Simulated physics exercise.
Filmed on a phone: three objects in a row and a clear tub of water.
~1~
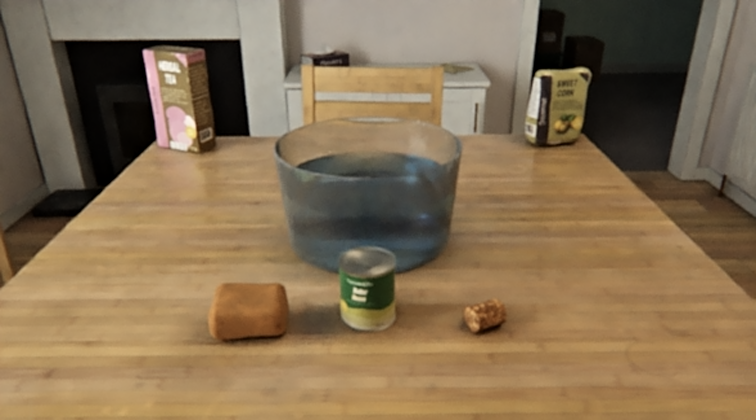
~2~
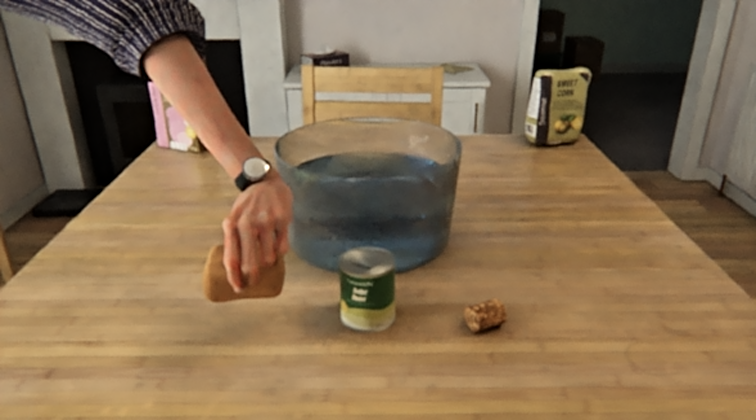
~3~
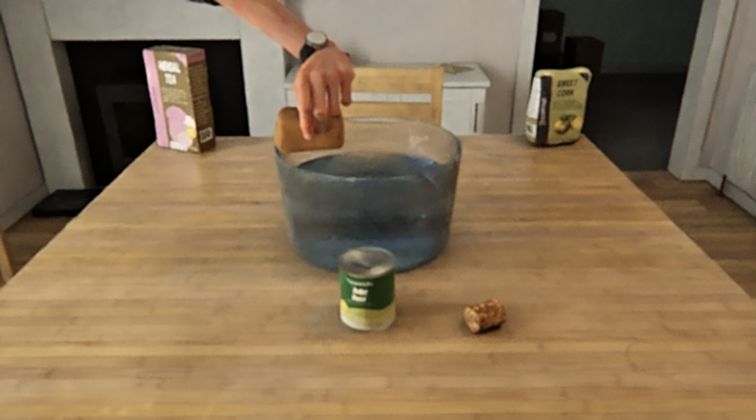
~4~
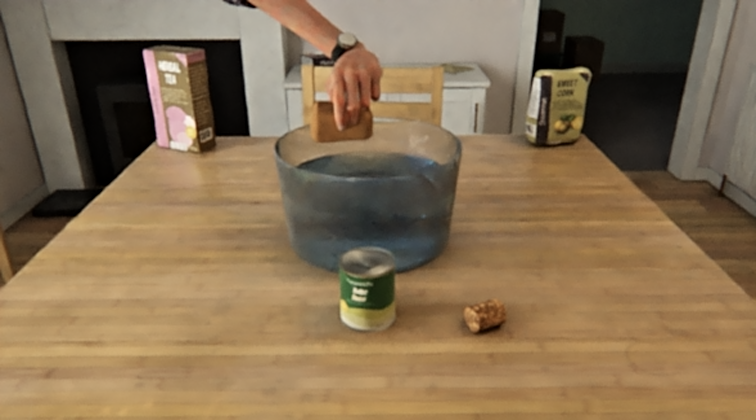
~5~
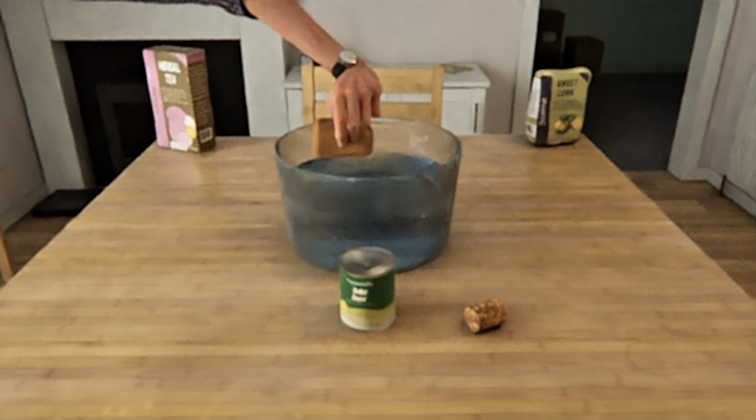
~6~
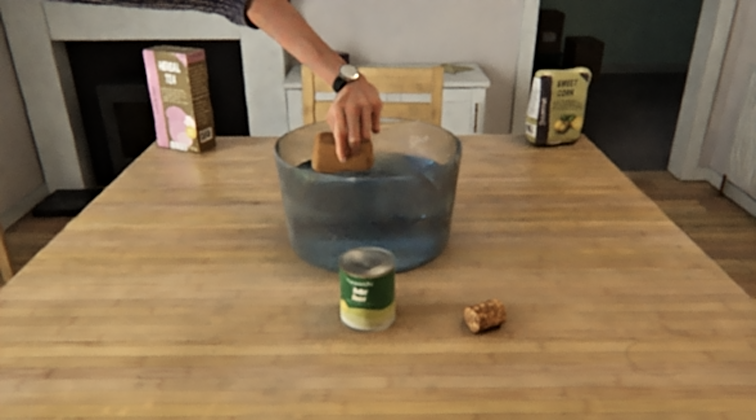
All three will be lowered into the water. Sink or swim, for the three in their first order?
Left stays at the surface; middle goes to the bottom; right stays at the surface.
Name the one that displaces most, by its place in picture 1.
The middle one.
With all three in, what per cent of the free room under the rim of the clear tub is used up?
Close to 12 %.
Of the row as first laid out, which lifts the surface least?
It is the right one.
Soon after, the bread roll floats.
Later, the tin of food goes to the bottom.
In the end, the cork floats; afloat, bread roll and cork.
